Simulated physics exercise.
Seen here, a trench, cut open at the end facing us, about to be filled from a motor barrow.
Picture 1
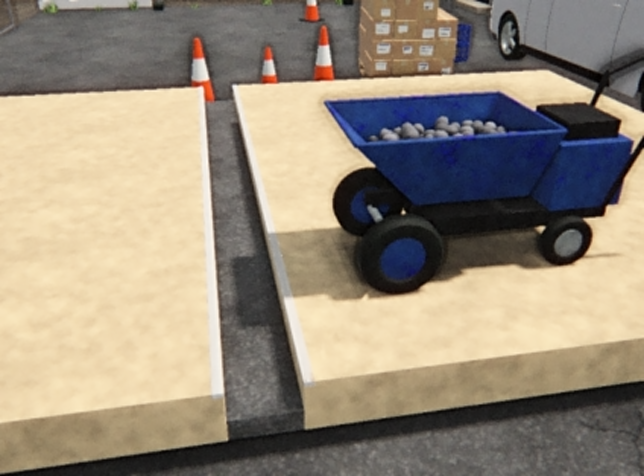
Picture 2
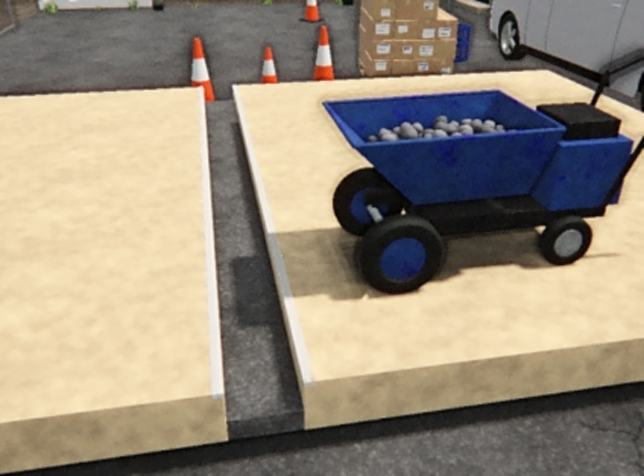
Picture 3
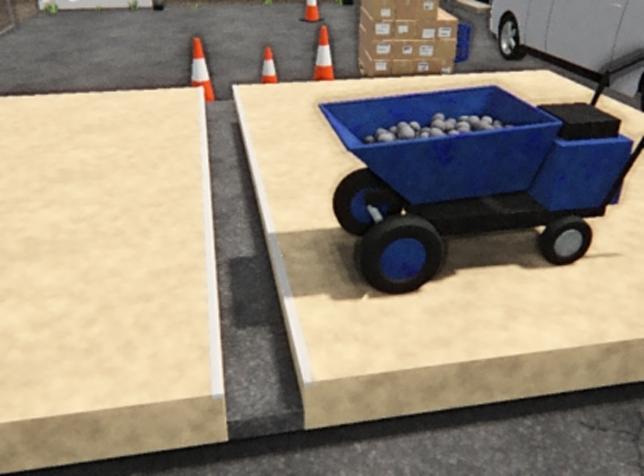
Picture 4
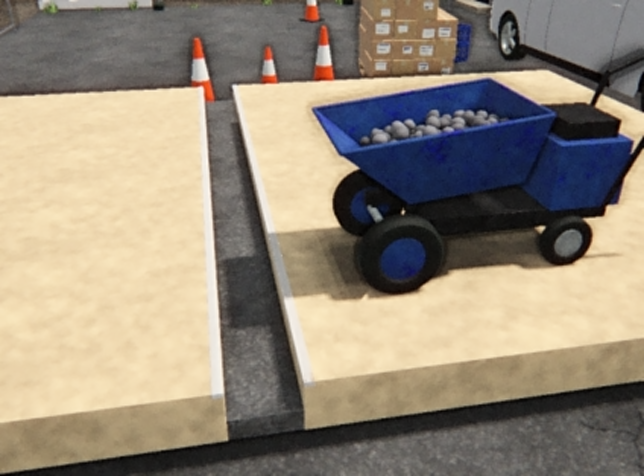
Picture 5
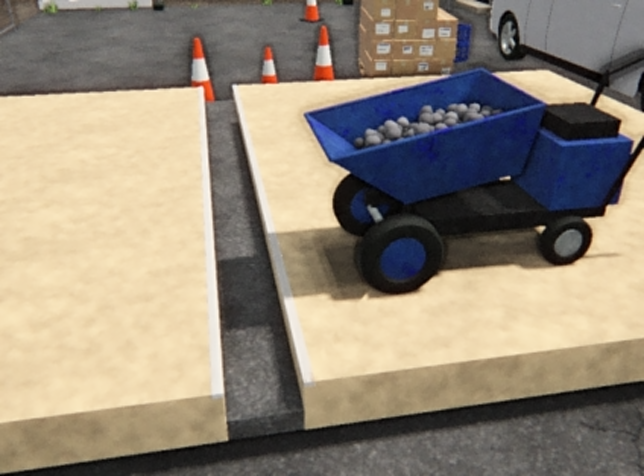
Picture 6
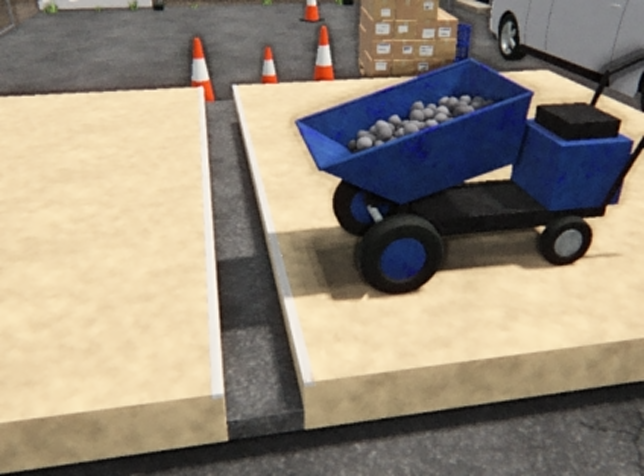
A blue skip loaded with grey cobbles tilts gradually to the left on its stationary barrow.
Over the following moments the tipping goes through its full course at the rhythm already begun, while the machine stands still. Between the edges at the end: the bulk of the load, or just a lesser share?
Ends mostly inside.
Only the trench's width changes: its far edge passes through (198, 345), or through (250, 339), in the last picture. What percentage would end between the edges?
About 80 %, then 20 %.
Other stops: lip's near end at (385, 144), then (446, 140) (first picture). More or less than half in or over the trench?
First spot the bulk of it, second spot a minority of it.
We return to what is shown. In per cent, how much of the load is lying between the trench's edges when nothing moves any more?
It comes to roughly 70 percent of the load.
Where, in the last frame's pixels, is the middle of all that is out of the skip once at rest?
Once it all stops, the middle lies near (236, 281).
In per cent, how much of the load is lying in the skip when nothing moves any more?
Close to 10 percent.
Soon after the last picture, skip tipped steeply; all in the skip.
A little later, skip tipped right over; about two thirds in the skip; about a third in or heaped over the trench; a stray few beyond it; a stray few falling.
Later still, skip tipped right over; a small part in the skip; about two thirds in or heaped over the trench; a small part beyond it.
At rest, skip tipped right over; a small part in the skip; about two thirds in or heaped over the trench; a small part beyond it.
